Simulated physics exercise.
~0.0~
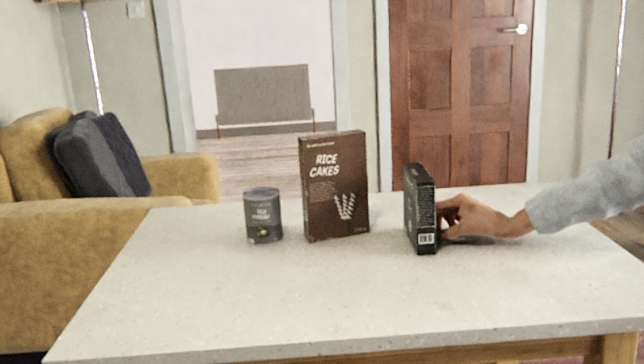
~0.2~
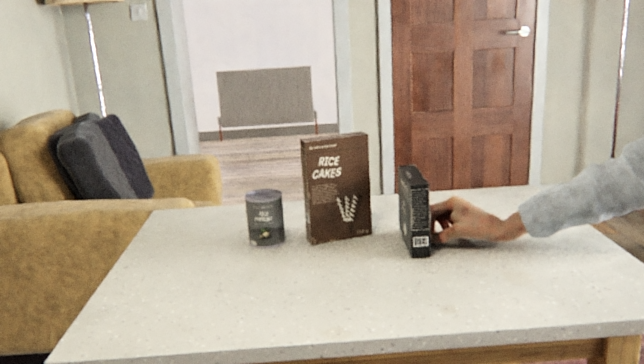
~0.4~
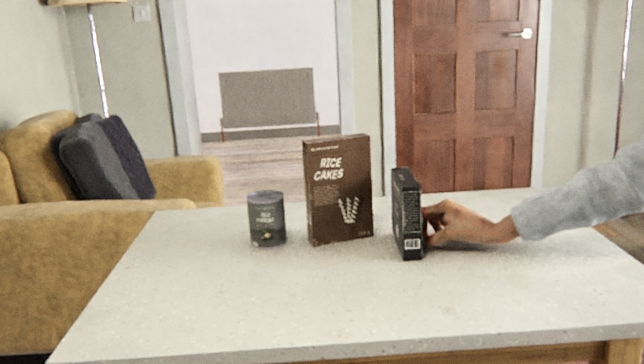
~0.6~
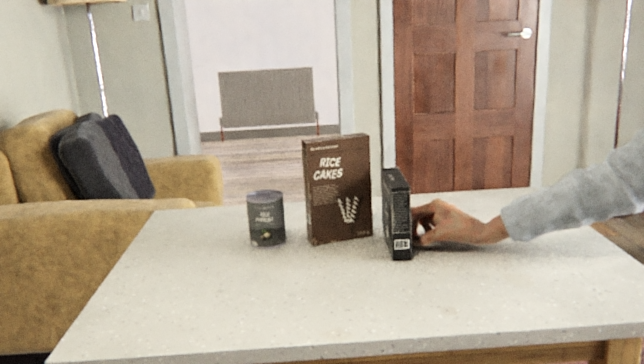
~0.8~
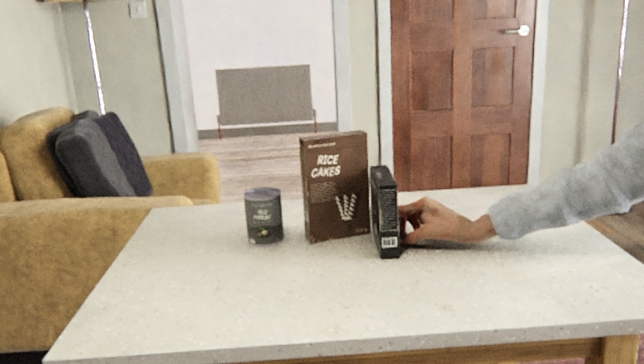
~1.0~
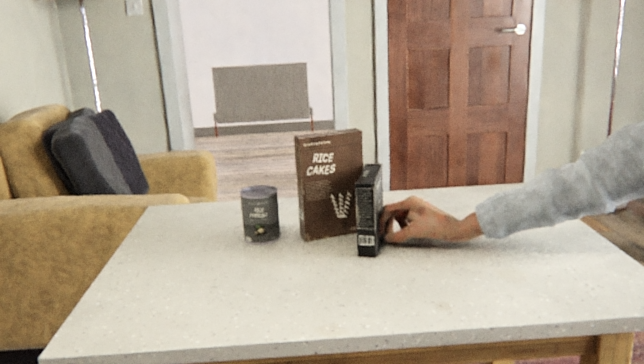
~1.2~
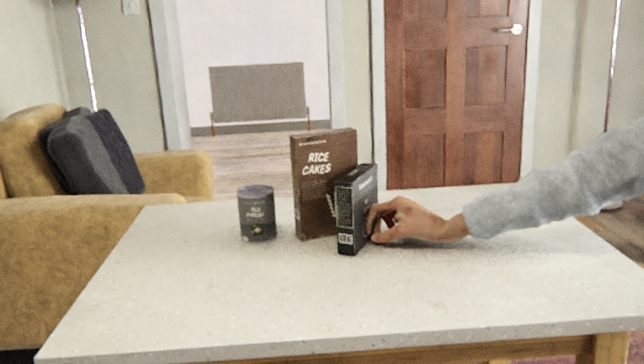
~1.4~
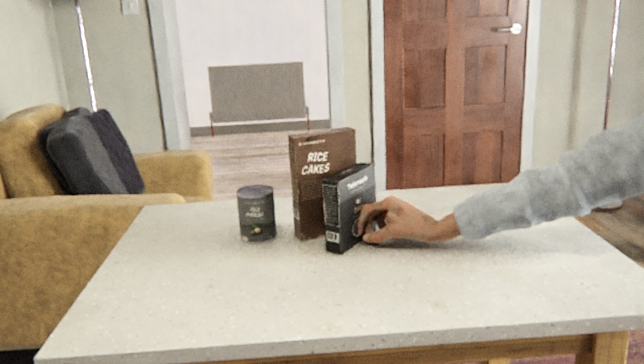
In the video, a hand in a grey sleeve pushes an upright black packet leftward across a pale table, past the front of a brown rice cakes box beside a grey tin. The packet turns slightly and ends still standing, partly covering the box, with the hand against it.
